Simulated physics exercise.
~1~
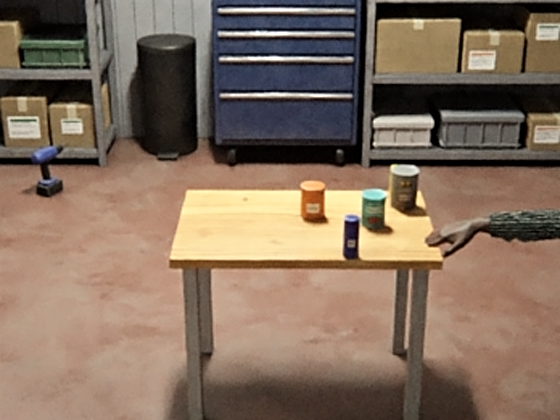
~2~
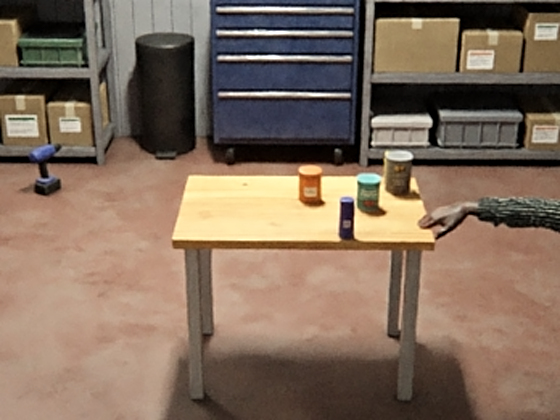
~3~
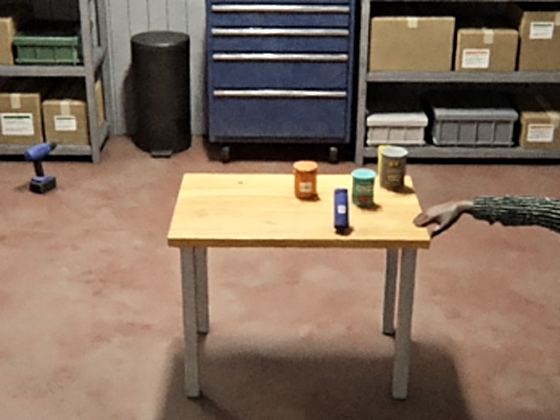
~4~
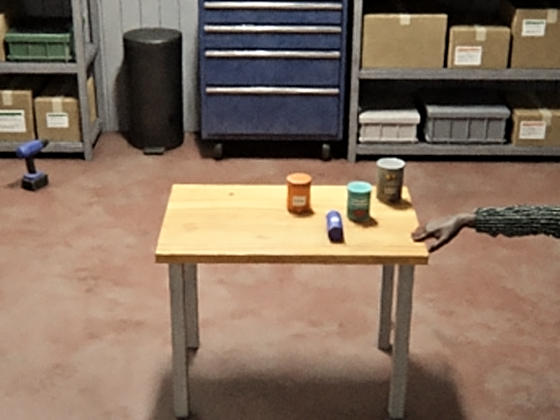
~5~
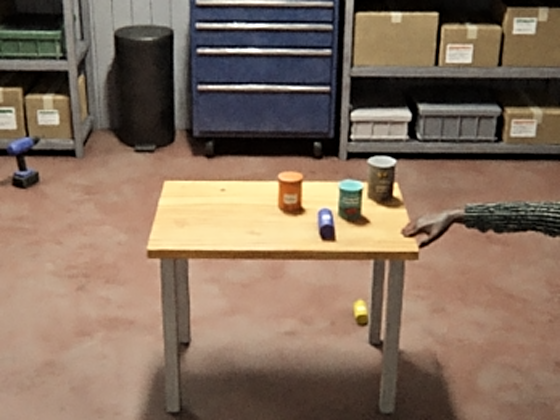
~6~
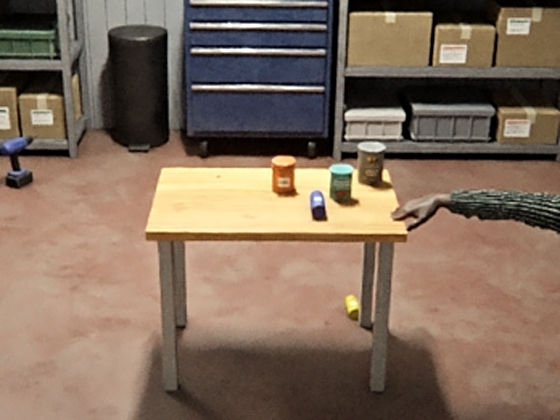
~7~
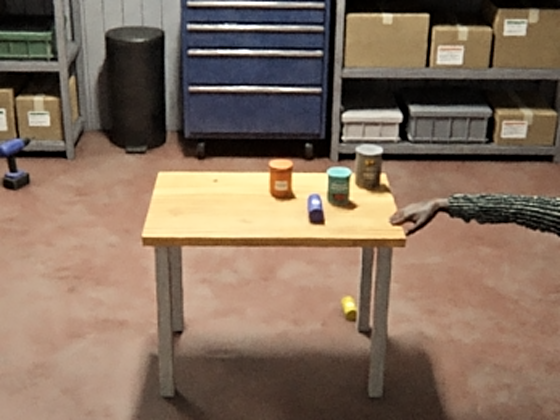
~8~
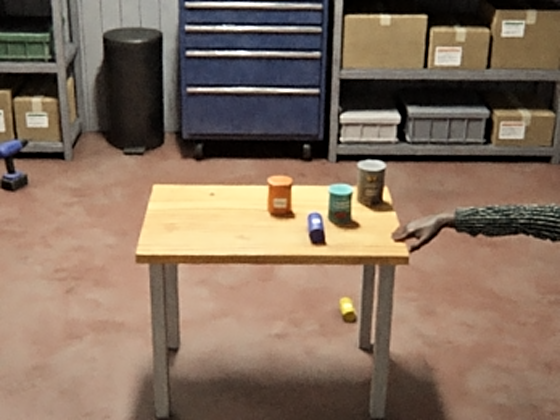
A light wooden table with grey legs stands on a reddish floor in a workshop, seen from the front and slightly above, with a blue tool chest, a black bin and shelves of boxes behind. An orange jar, a turquoise tin, a grey tin and a blue shaker stand on top, while a hand rests at the right edge. The table shifts back and forth, and the blue shaker leans, then topples onto its side. A yellow shaker appears on the floor beneath the table. The blue shaker ends lying down, with the jar and both tins still upright.
